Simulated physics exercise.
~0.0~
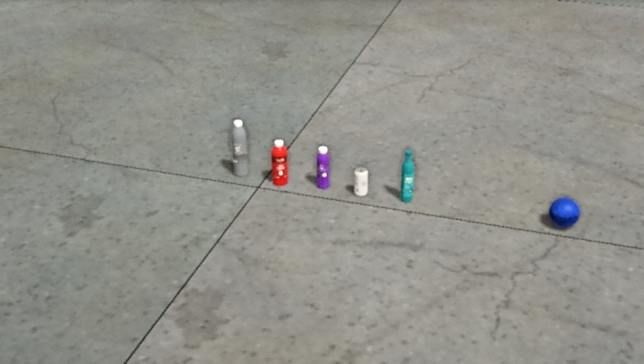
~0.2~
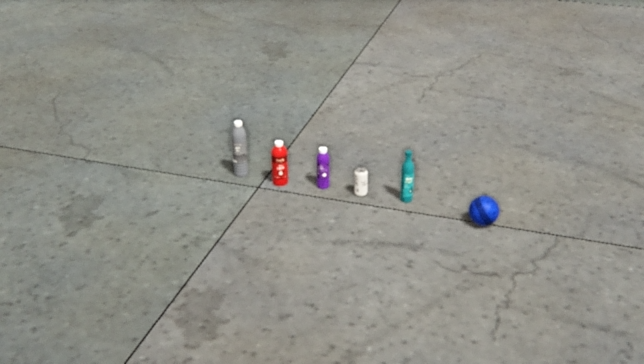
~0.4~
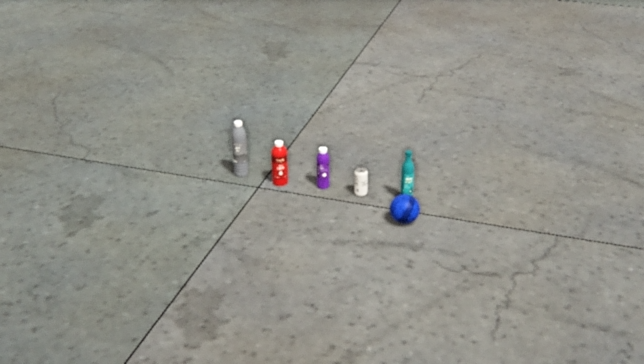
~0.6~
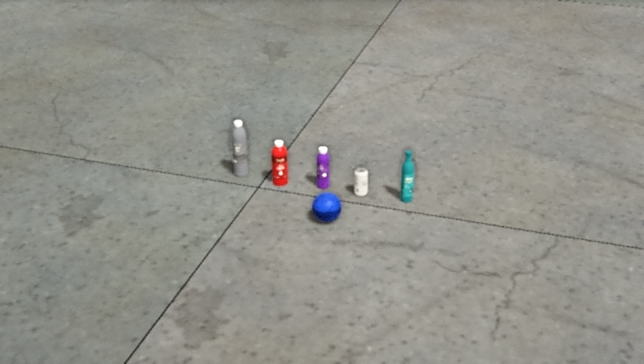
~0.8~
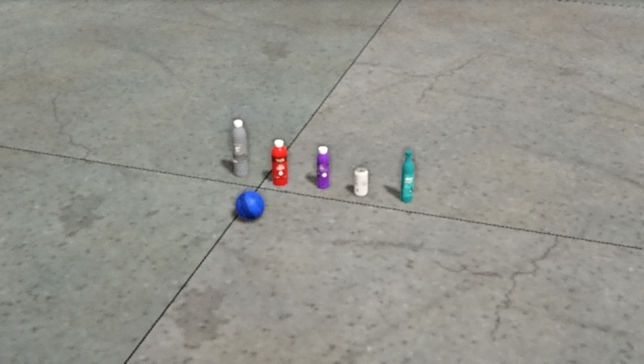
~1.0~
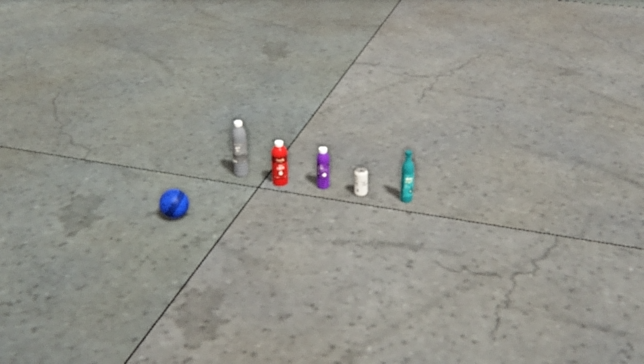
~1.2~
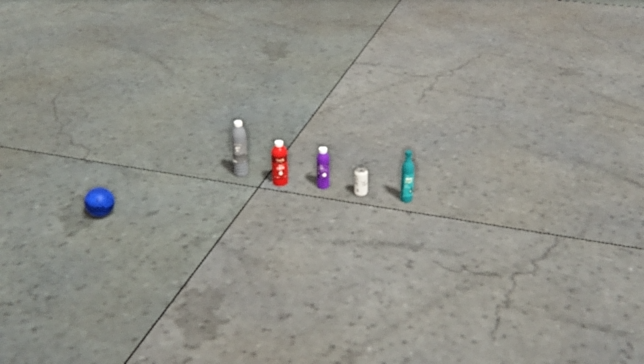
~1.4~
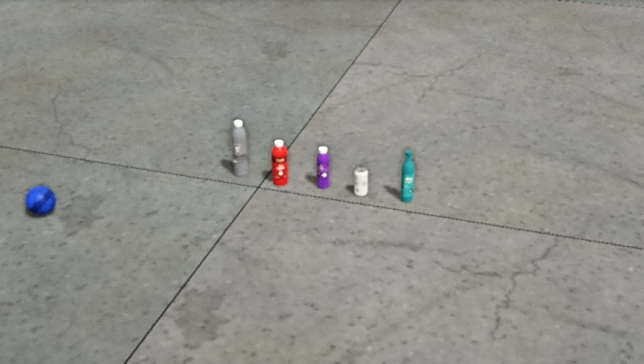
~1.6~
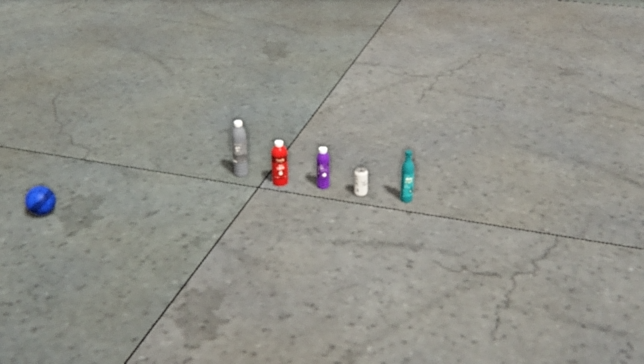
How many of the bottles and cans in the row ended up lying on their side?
None of them ended up on their side. The four bottles and the white can were all still standing after the blue ball had gone past.
